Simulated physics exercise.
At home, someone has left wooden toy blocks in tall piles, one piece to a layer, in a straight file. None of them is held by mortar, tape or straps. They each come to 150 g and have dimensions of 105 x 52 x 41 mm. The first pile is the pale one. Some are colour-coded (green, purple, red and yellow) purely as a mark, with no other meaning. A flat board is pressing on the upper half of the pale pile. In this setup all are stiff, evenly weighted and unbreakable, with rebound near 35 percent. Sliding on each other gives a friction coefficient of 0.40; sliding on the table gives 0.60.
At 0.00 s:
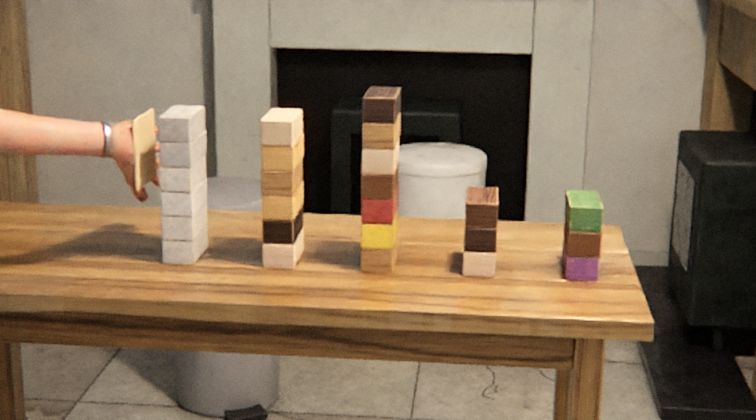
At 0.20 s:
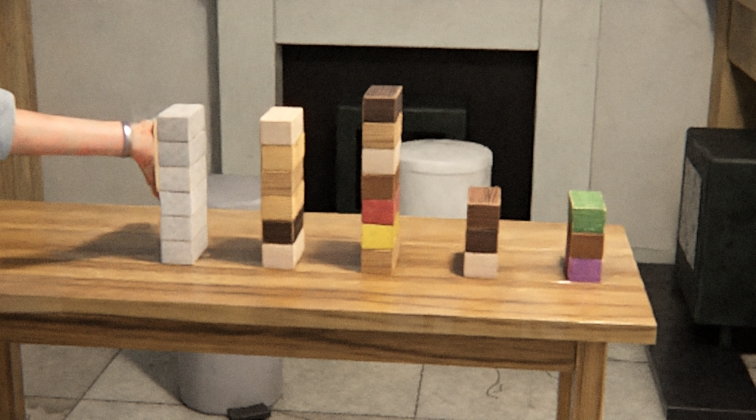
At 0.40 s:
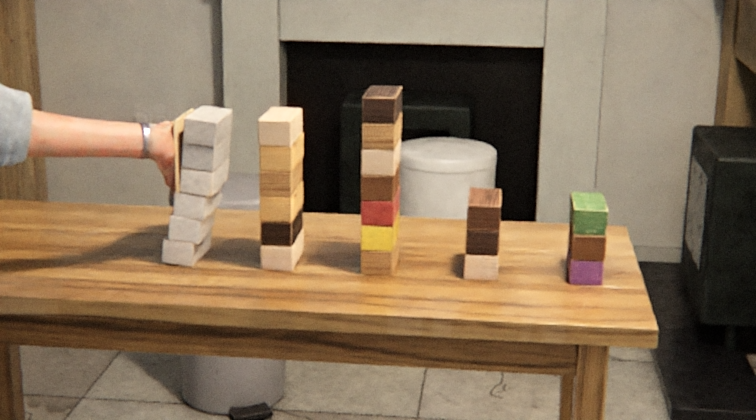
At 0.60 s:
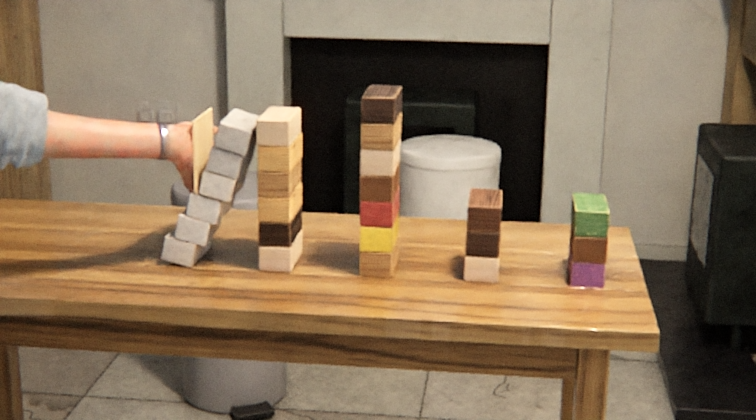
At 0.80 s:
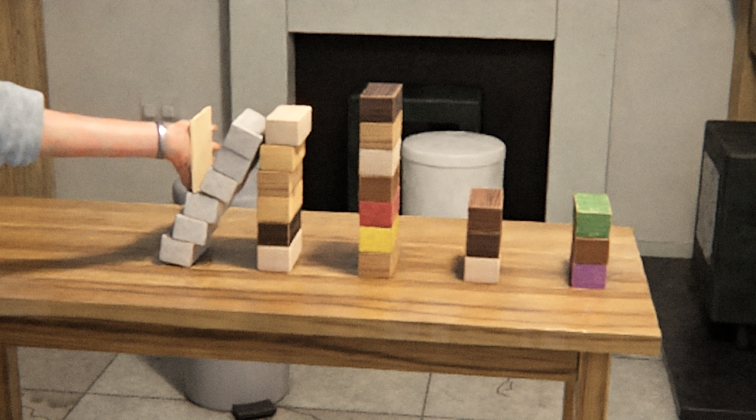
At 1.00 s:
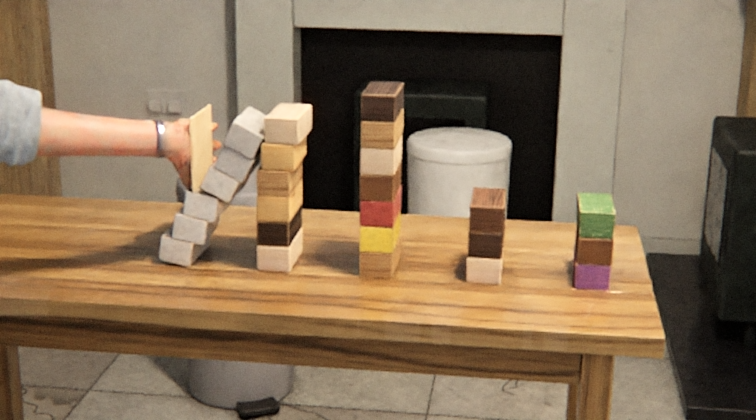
A hand holding a flat board pushes rightward against the upper part of a pale block stack, which bends and leans until it meets the neighbouring stack and turns its top block slightly. Five stacks stand in a row on a wooden table before a dark fireplace, seen from the front, with red, yellow, green and purple among the browns. The board then rests while the camera drifts slightly.
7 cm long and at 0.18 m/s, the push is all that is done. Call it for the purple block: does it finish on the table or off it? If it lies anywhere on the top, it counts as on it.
It finishes on the table.
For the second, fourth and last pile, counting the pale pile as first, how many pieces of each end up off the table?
By pile: Second 0, fourth 0, last 1.
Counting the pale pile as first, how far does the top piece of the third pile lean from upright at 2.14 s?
0° from upright.
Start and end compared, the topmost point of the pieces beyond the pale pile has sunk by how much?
Lower by close to 15 cm.
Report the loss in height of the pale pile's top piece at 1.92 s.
Roughly 4 cm lower.
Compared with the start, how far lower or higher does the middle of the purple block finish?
0 centimetres lower, roughly.
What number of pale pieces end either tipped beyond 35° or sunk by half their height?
The number you get is 3.
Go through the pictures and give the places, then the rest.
In the first picture (places mark the middle of the side facing us; the camera moves round a little), board (135, 146) 36 mm short; purple block (583, 269); red block (377, 212); yellow block (377, 237); the rest undisturbed.
Board (156, 146) 1 mm in; purple block (585, 271), in the second picture.
Board (176, 147) 36 mm in, top of the pale pile leaning 6°; purple block (587, 273); the rest undisturbed, in the third picture.
Board (194, 148) 7 cm in, top of the pale pile leaning 15°; purple block (588, 276); the rest undisturbed, in the fourth picture.
Board (192, 147) 7 cm in, stopped, top of the pale pile leaning 26°; purple block (589, 277); 2 disturbed, none off the table, in the fifth picture.
Board (192, 146) 7 cm in, stopped, top of the pale pile leaning 27°; purple block (593, 278); green block (597, 226); yellow block (376, 241); 2 disturbed, none off the table, in the sixth picture.
After 1.92 s, 3 of the pale pile down; none of the 19 other blocks off the table, 6 disturbed; purple block unmoved.
After 2.14 s, 3 of the pale pile down; none of the 19 other blocks off the table, 12 disturbed; purple block unmoved; red block leaning 5°.
After 2.46 s, 3 of the pale pile down; none of the 19 other blocks off the table, 13 disturbed; purple block unmoved; yellow block leaning 59°, 13 mm lower.
After 2.78 s, 3 of the pale pile down; 1 of the 19 other blocks off the table; purple block shifted 6 mm; green block on its side.
At rest (3.6 s), 3 of the pale pile down; 1 of the 19 other blocks off the table; purple block shifted 6 mm; green block upside down; red block on its side. As the last picture would show them, middles, purple block near (595, 266).
